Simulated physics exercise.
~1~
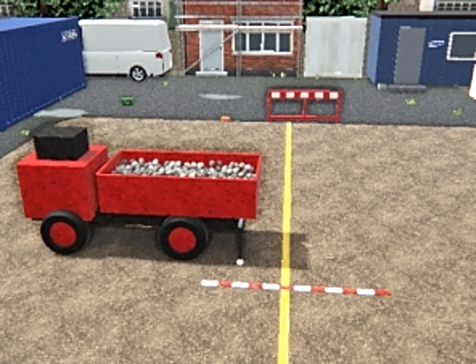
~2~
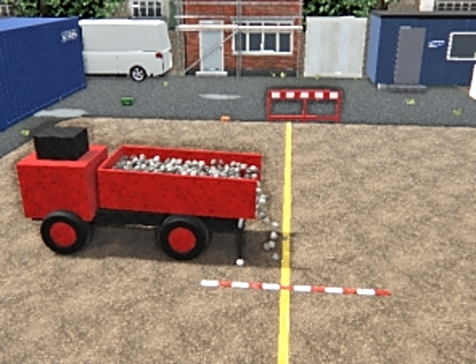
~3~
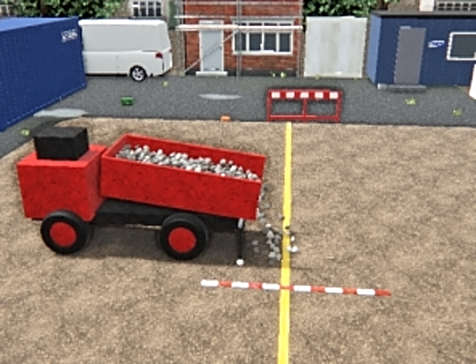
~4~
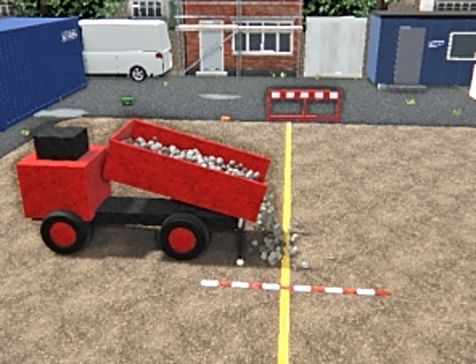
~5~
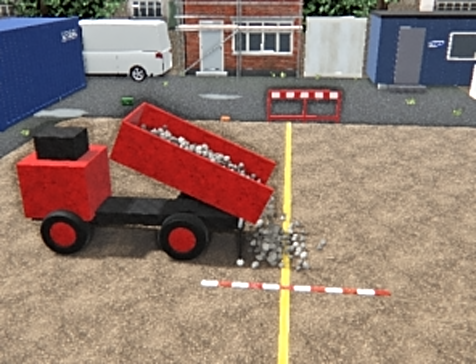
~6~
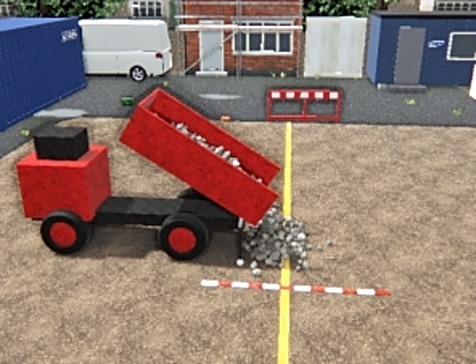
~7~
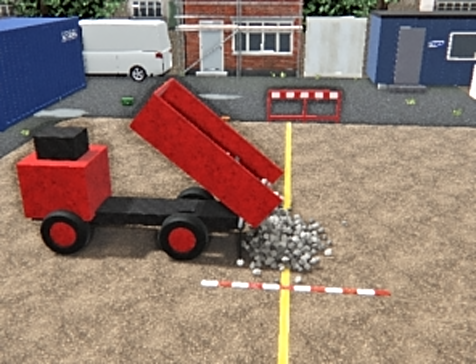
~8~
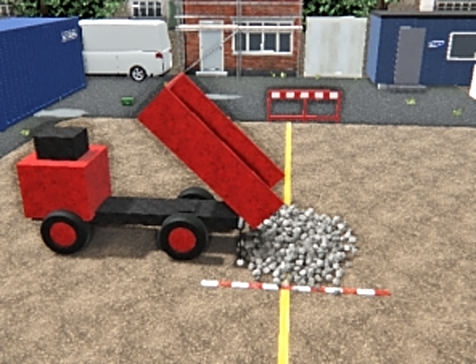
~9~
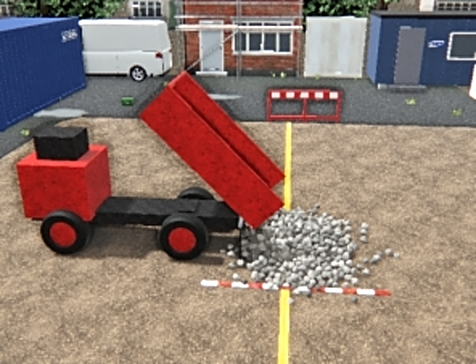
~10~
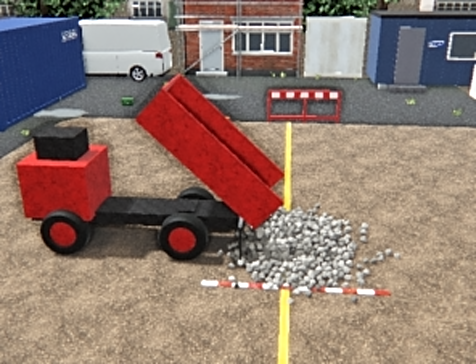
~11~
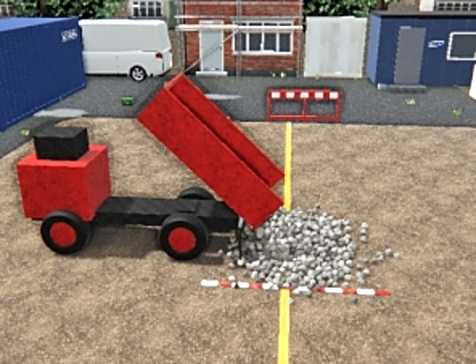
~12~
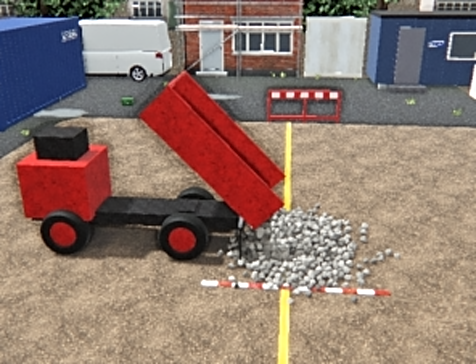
A red tipper truck raises its body and dumps grey stones across a yellow line.
